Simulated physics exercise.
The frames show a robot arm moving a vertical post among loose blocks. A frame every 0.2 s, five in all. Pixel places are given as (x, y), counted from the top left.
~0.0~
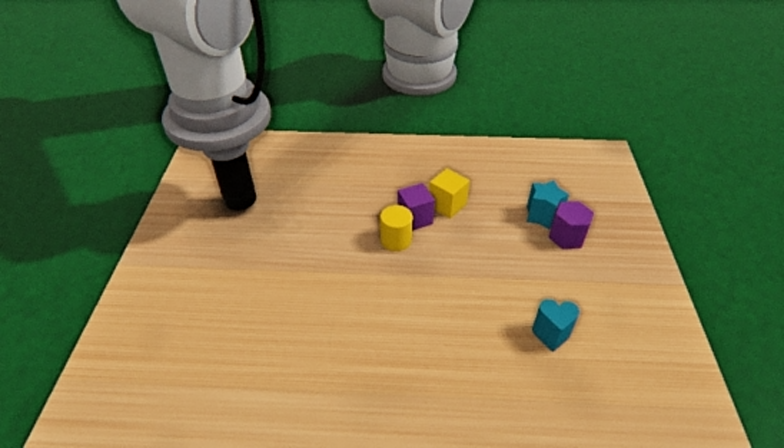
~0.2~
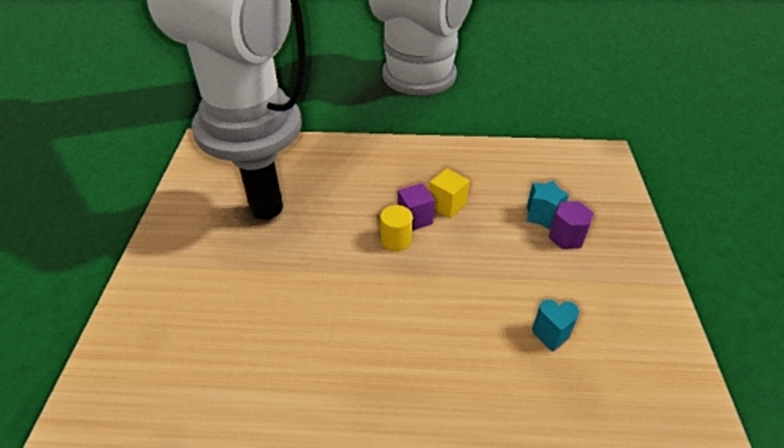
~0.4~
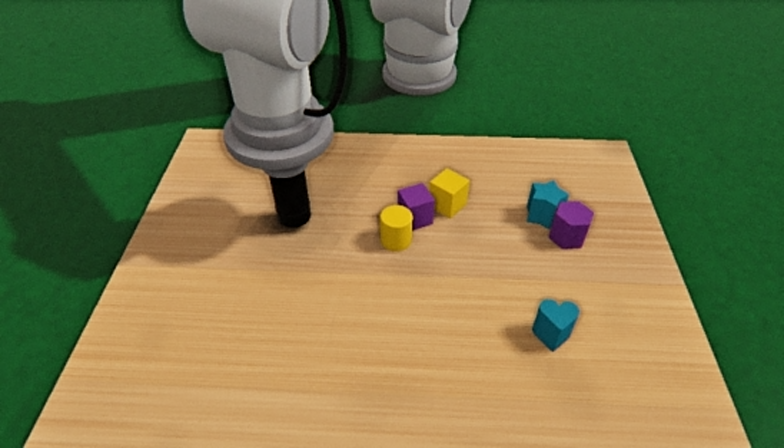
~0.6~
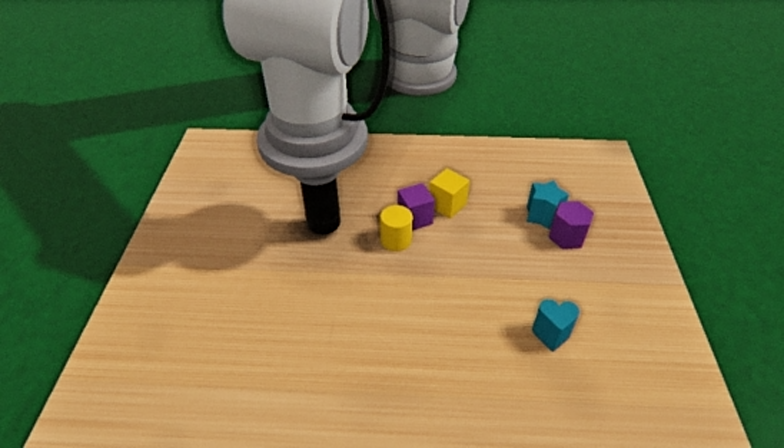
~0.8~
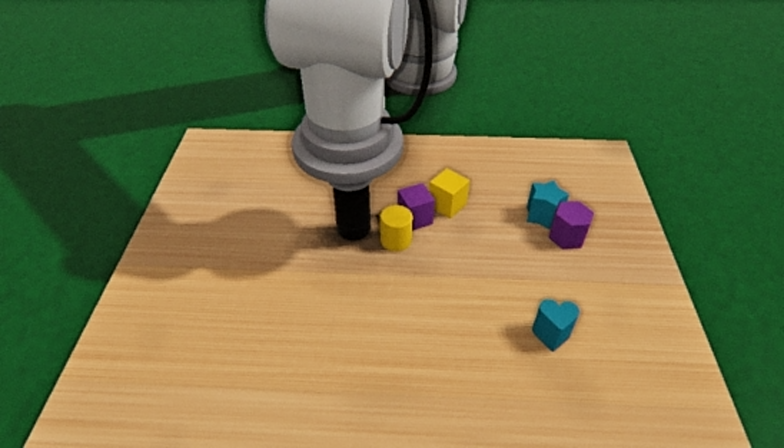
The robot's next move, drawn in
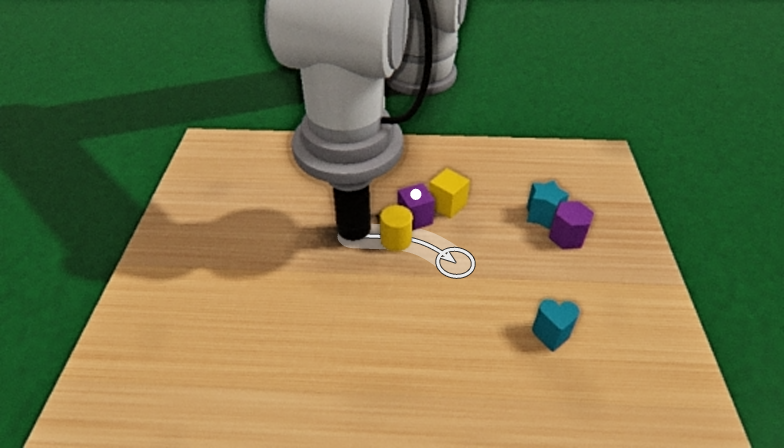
In the video, a robot arm moves a black vertical post rightward and slightly toward the viewer across a wooden table, approaching a yellow round block beside purple and yellow blocks, while all the blocks, including the teal ones, remain still.
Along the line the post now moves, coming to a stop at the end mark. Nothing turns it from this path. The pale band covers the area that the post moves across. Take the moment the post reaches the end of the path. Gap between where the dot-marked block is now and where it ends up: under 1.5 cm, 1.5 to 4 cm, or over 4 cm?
Movement: Under 1.5 cm.
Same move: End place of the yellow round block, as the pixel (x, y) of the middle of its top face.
Its top middle will sit at (494, 236).
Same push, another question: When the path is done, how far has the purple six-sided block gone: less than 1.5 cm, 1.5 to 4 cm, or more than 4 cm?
Below 1.5 cm.
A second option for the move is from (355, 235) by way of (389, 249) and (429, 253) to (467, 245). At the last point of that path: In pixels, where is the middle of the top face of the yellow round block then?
I think it will end close to (479, 199).
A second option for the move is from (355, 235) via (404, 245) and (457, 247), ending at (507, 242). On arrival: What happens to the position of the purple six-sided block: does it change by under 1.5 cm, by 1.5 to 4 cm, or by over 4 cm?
The answer is under 1.5 cm.
Path on the board, from (355, 235) through (391, 237) and (426, 244) to (456, 263); the dot is on the purple square piece.
The first path, step by step. One third of the way, post (392, 231); yellow round block (425, 219); purple square piece (421, 193), turned 25° anticlockwise.
Two thirds of the way, post (427, 238); yellow round block (462, 227); purple square piece (423, 193), turned 40° anticlockwise.
At the end, post (456, 256); yellow round block (494, 236); purple square piece (423, 193), turned 40° anticlockwise; yellow square piece in place; purple six-sided block in place.
